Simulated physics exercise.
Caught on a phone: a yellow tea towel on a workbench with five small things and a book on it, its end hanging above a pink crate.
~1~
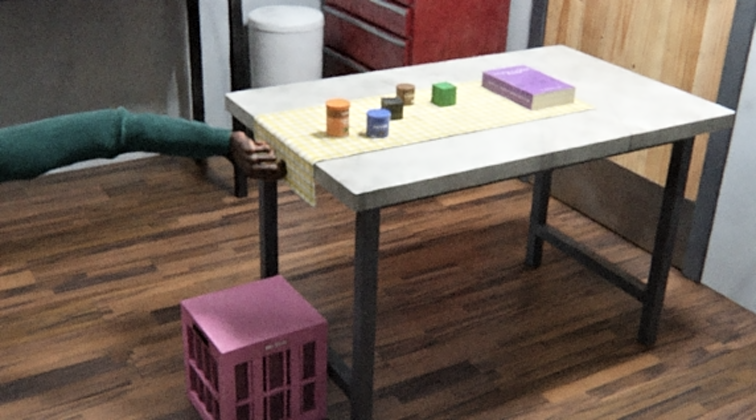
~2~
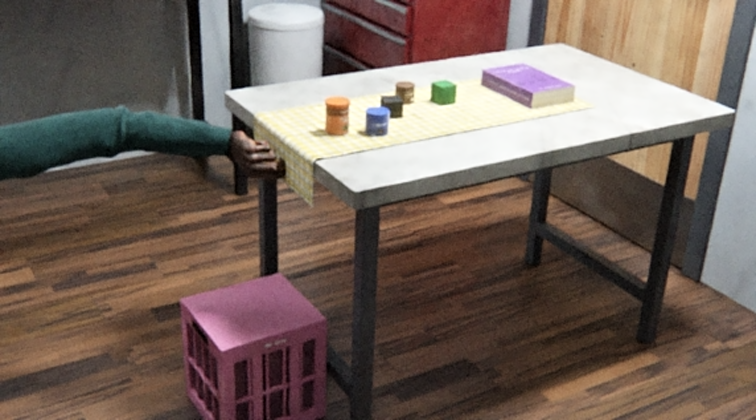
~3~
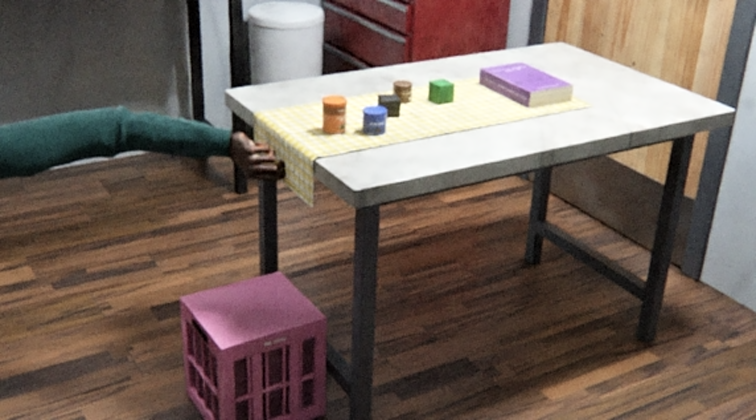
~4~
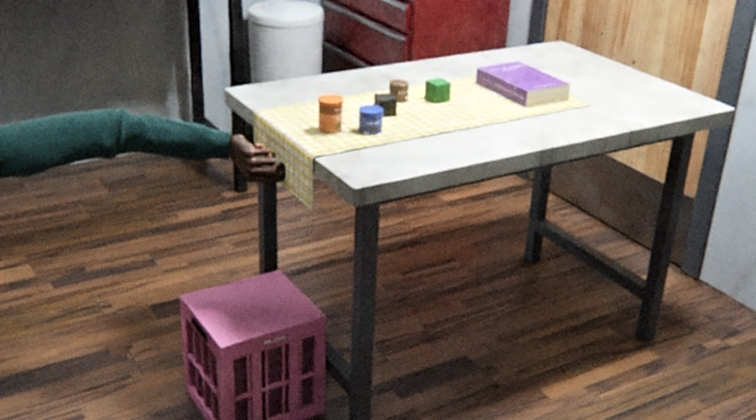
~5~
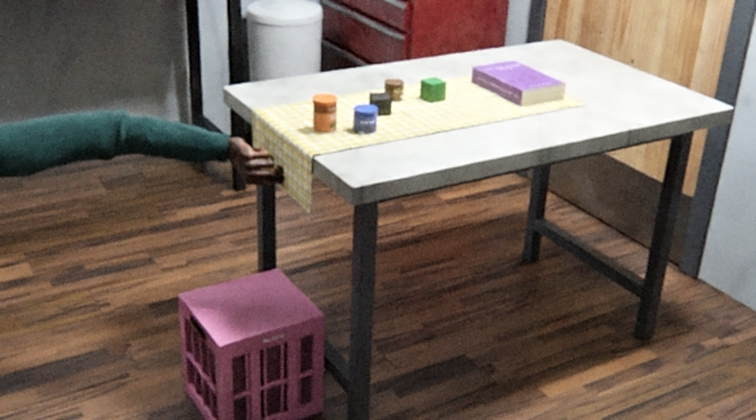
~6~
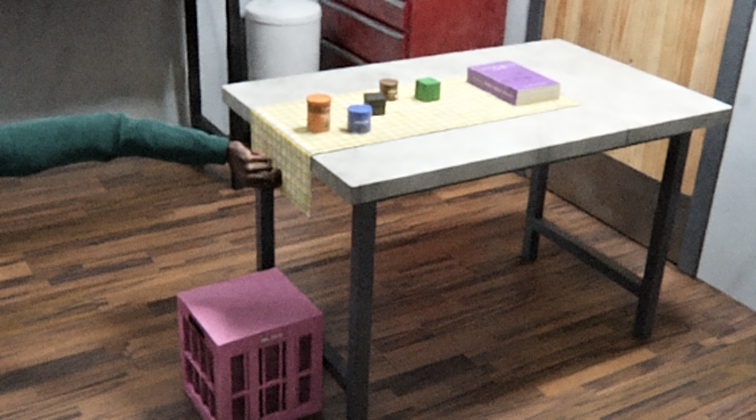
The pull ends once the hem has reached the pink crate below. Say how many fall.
It carries off three.
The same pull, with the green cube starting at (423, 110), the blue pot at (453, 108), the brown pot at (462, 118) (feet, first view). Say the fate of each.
The green cube survives; the blue pot does not fall; the brown pot remains up.
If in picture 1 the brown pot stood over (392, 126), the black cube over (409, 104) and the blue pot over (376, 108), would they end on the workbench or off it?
The brown pot goes over; the black cube remains up; the blue pot comes down.
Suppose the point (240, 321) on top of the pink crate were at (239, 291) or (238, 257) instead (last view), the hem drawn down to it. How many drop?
The count: 2 and 1.
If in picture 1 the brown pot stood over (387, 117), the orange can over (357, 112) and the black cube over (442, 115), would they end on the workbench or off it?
The brown pot tumbles off; the orange can is carried off; the black cube survives.
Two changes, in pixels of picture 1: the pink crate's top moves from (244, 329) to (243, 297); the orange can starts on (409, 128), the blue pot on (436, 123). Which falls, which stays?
The orange can holds on, the blue pot keeps its place on top.
A little later, hem near (278, 225); all still up.
Next, hem near (277, 270); orange can and blue pot gone.
Later still, hem on the crate; orange can, blue pot and black cube gone.
When it is over, hem on the crate; orange can, blue pot and black cube gone. The answer is three.
